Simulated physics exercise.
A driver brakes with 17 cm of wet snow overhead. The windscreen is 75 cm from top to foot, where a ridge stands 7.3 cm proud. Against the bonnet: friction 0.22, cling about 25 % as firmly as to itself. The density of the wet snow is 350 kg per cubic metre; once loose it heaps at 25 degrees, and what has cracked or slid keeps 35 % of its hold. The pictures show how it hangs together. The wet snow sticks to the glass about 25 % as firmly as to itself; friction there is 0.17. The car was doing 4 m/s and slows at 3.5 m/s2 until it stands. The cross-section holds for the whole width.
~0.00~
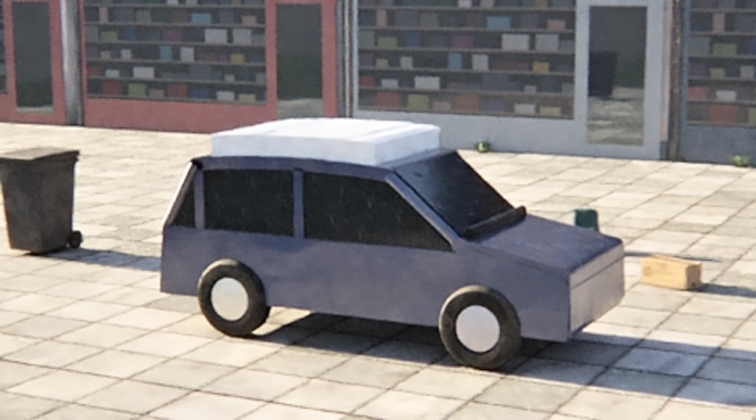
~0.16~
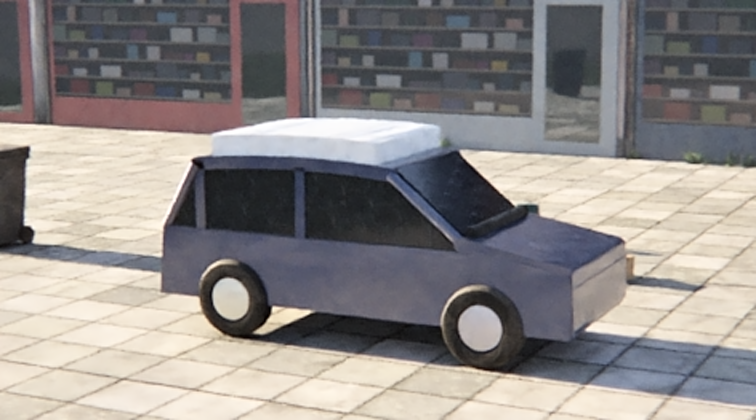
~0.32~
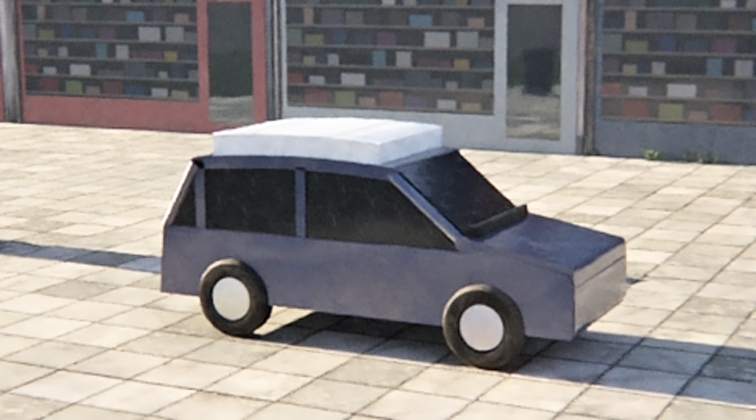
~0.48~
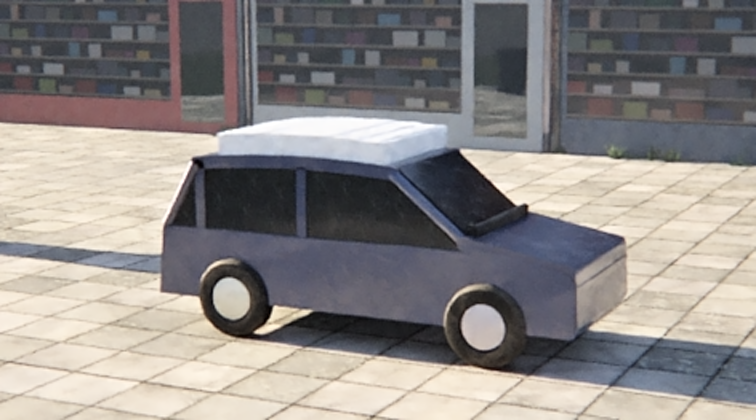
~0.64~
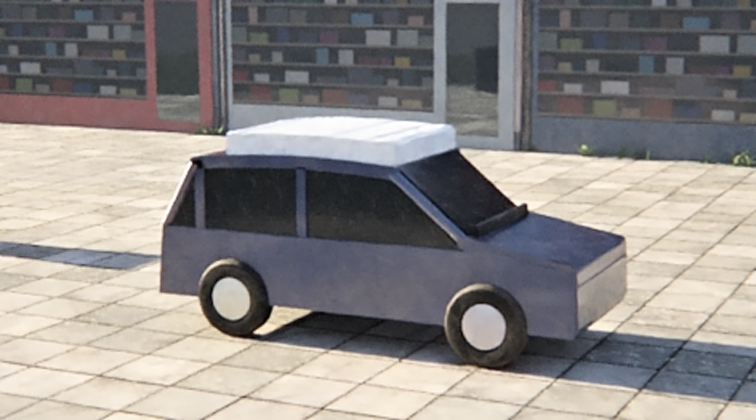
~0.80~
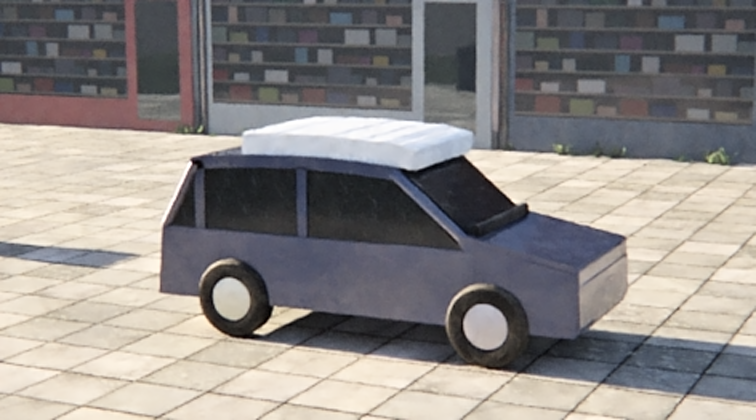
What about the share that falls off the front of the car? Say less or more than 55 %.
It comes out more than 55 %.
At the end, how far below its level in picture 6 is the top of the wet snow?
Roughly 55 cm.
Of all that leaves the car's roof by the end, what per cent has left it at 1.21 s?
Some 50 per cent.
By 1.21 s, 49 % of the snow is on the roof, 40 % on the glass, 11 % on the bonnet and none has gone off the nose.
By 1.68 s, none of the snow is on the roof, 30 % on the glass, 64 % on the bonnet and 6 % has gone off the nose.
By 2.16 s, none of the snow is on the roof, 5 % on the glass, 54 % on the bonnet and 41 % has gone off the nose.
By 2.64 s, none of the snow is on the roof, 5 % on the glass, 18 % on the bonnet and 77 % has gone off the nose.
By 4.00 s, at the end, none of the snow is on the roof, 5 % on the glass, 6 % on the bonnet and 89 % has gone off the nose.
